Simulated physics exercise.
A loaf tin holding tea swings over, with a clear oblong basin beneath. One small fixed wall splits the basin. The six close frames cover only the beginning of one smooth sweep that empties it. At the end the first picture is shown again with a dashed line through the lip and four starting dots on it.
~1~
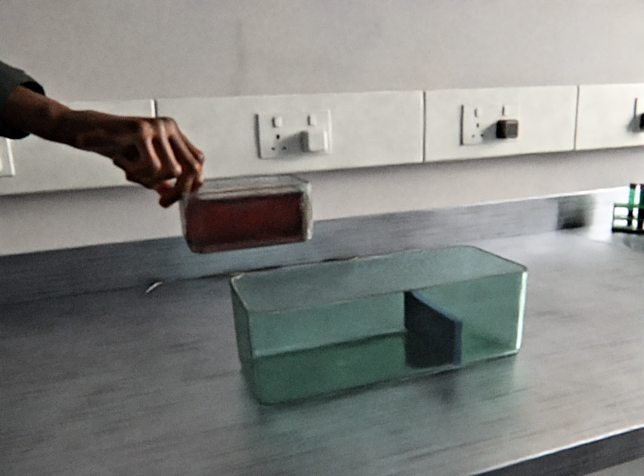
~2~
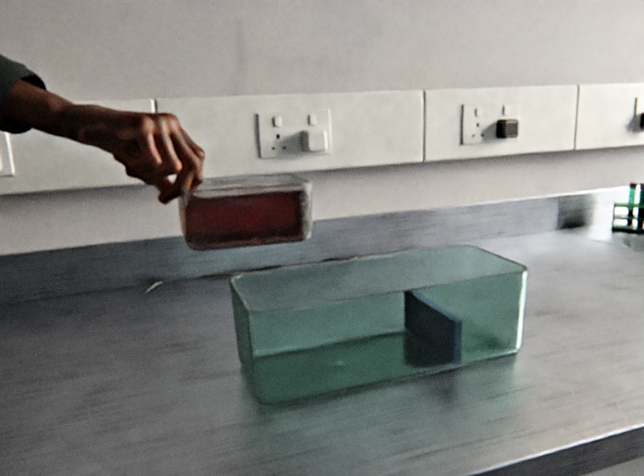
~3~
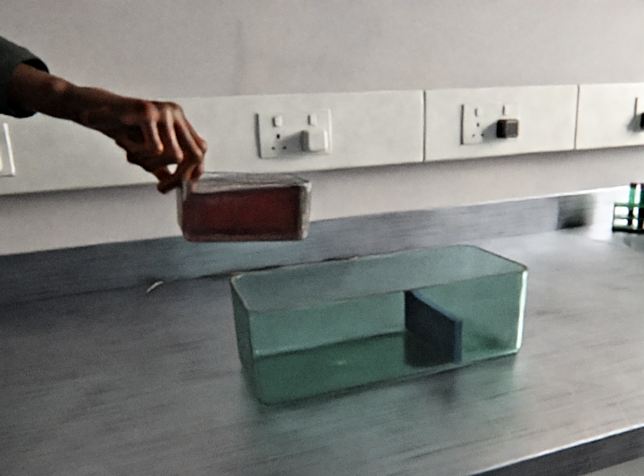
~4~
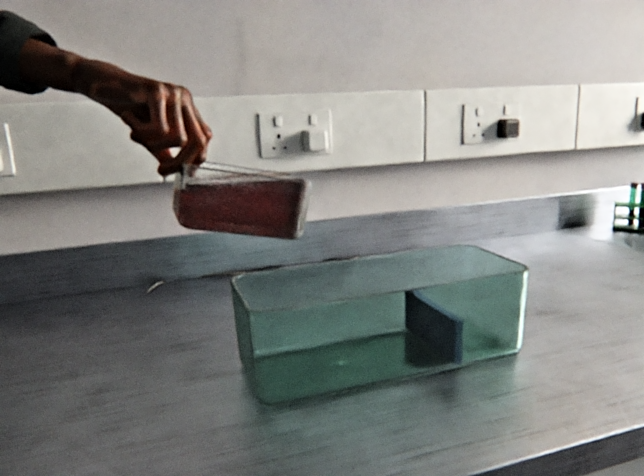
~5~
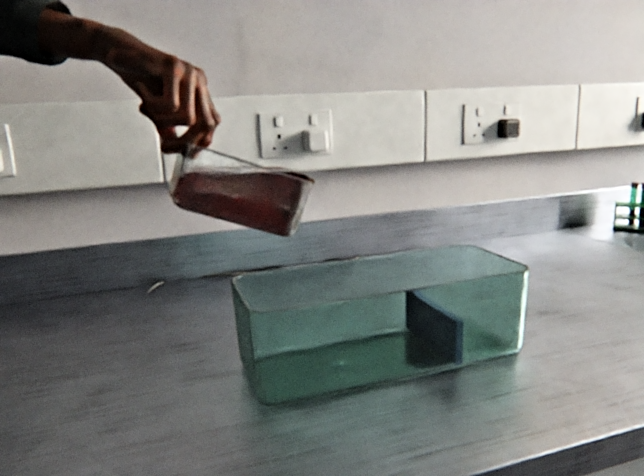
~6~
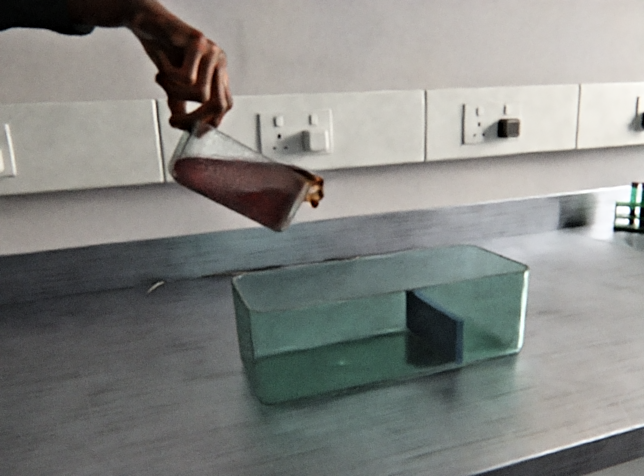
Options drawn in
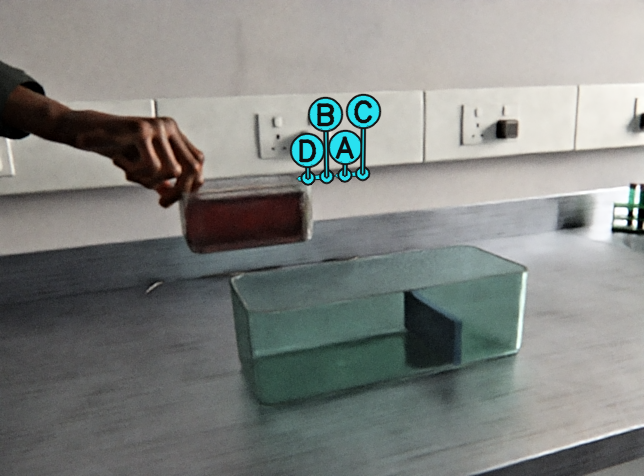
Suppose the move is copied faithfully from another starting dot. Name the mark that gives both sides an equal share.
Go for A.
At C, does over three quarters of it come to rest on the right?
No.
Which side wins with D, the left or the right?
More ends on the left.
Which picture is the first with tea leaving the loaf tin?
Picture 5.
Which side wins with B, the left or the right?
The left one.
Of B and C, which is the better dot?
The answer is C.
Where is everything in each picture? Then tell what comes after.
In the first frame, upright, lip at (299, 178); basin from (256, 406) to (517, 350); top of the wall at (430, 303); nothing has left yet.
In the second frame, upright, lip at (299, 178); nothing has left yet.
In the third frame, tipped about 6°, lip at (299, 178); nothing has left yet.
In the fourth frame, tipped about 13°, lip at (300, 178); nothing has left yet.
In the fifth frame, tipped about 21°, lip at (300, 178); tea is over the lip, down to (304, 179).
In the sixth frame, tipped about 32°, lip at (300, 178); tea is over the lip, down to (309, 201).
In cyan, A at (344, 175); B at (326, 176); C at (362, 173); D at (308, 178).
For dot A, about 49 % ends left of the wall and 47 % right of it; 4 % is lost outside.
For dot B, about 82 % ends left of the wall and 14 % right of it; 3 % is lost outside.
For dot C, about 31 % ends left of the wall and 65 % right of it; 4 % is lost outside.
For dot D, about 91 % ends left of the wall and 3 % right of it; 6 % is lost outside.
